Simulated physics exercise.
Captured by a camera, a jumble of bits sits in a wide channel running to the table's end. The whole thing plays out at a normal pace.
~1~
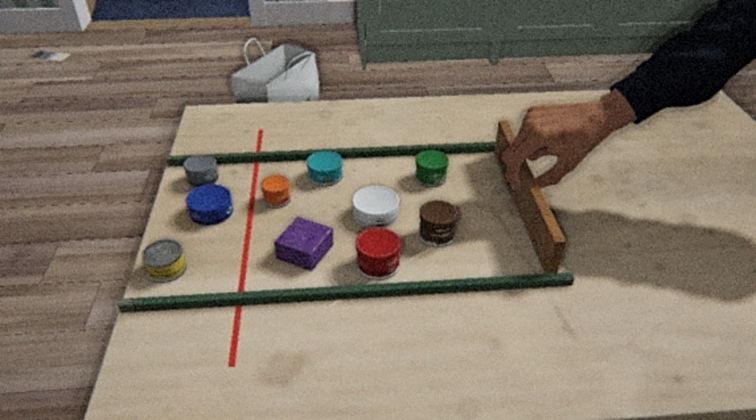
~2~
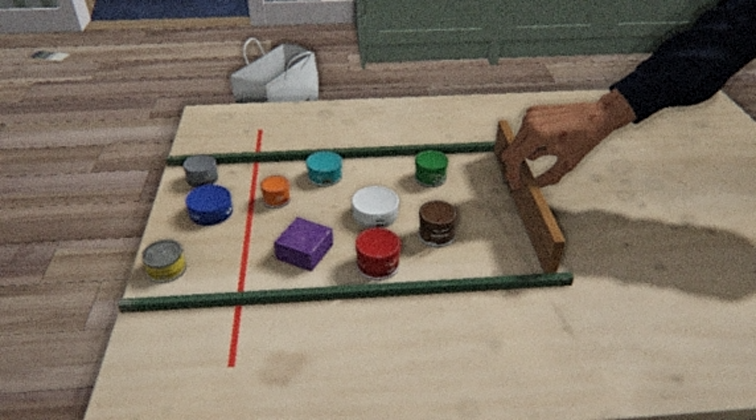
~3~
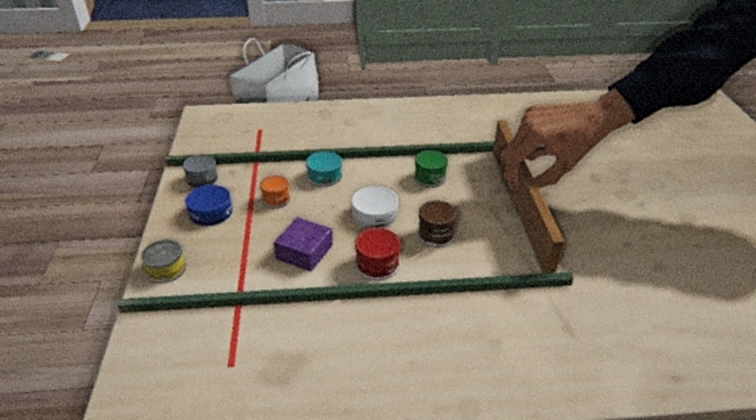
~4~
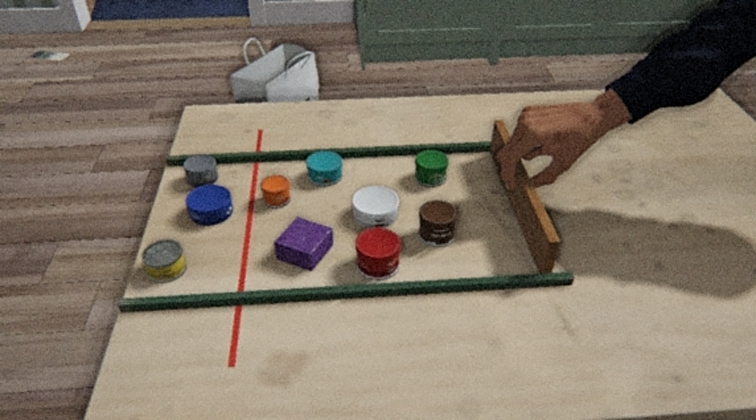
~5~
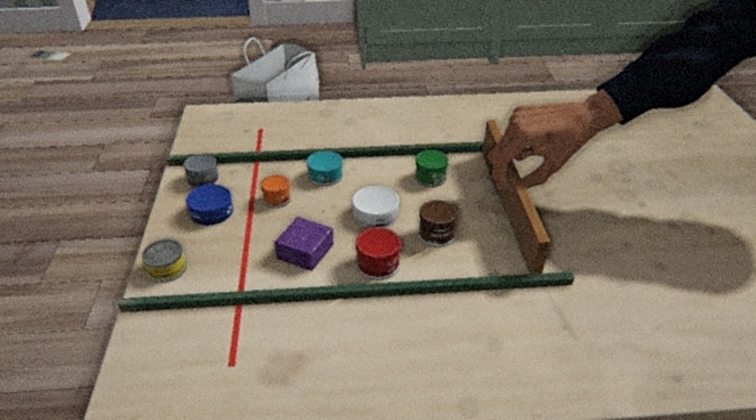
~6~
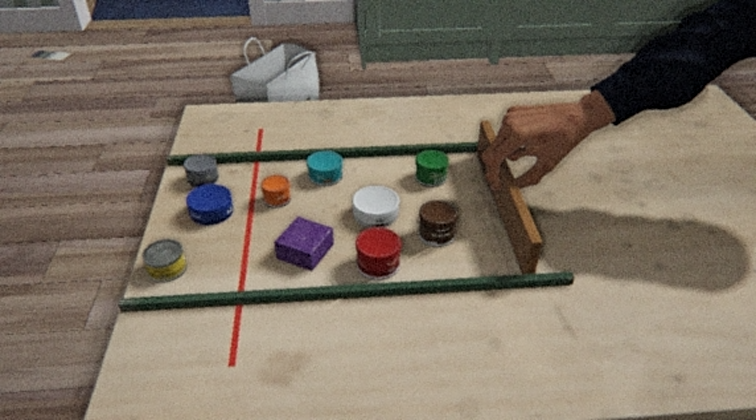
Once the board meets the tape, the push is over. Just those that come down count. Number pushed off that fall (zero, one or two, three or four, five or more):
I expect every piece to stay on the table.
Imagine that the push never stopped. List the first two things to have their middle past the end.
First the yellow pot, then the blue tub.
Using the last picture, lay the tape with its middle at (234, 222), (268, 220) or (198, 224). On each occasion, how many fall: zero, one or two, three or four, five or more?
Lab note - count at each position: 1 or 2; no fall at all; 3 or 4.
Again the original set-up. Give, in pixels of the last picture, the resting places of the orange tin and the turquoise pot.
You'll find the orange tin at roughly (208, 193) and the turquoise pot at roughly (220, 166).
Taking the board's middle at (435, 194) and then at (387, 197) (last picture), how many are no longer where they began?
First 2, after that 4.
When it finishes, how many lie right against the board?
That number would be 4.
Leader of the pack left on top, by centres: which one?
Nearest once everything settles: Yellow pot.
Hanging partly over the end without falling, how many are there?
It comes to 1.
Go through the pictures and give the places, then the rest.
In the first picture, yellow pot (165, 261); grey tub (201, 171); blue tub (210, 205); board (525, 190); tape (249, 222).
In the second picture, grey tub (201, 171); turquoise pot (325, 169).
In the third picture, blue tub (209, 205); green tin (431, 169).
In the fourth picture, yellow pot (164, 261); brown tin (437, 223).
In the fifth picture, grey tub (201, 171); board (511, 191).
In the sixth picture, yellow pot (165, 260); grey tub (202, 171); blue tub (210, 205); board (505, 191); tape (250, 221).
Soon after, none off yet; yellow pot at rest near (165, 260); grey tub at rest near (202, 171); blue tub at rest near (210, 205).
At rest, the number that fall off is zero.
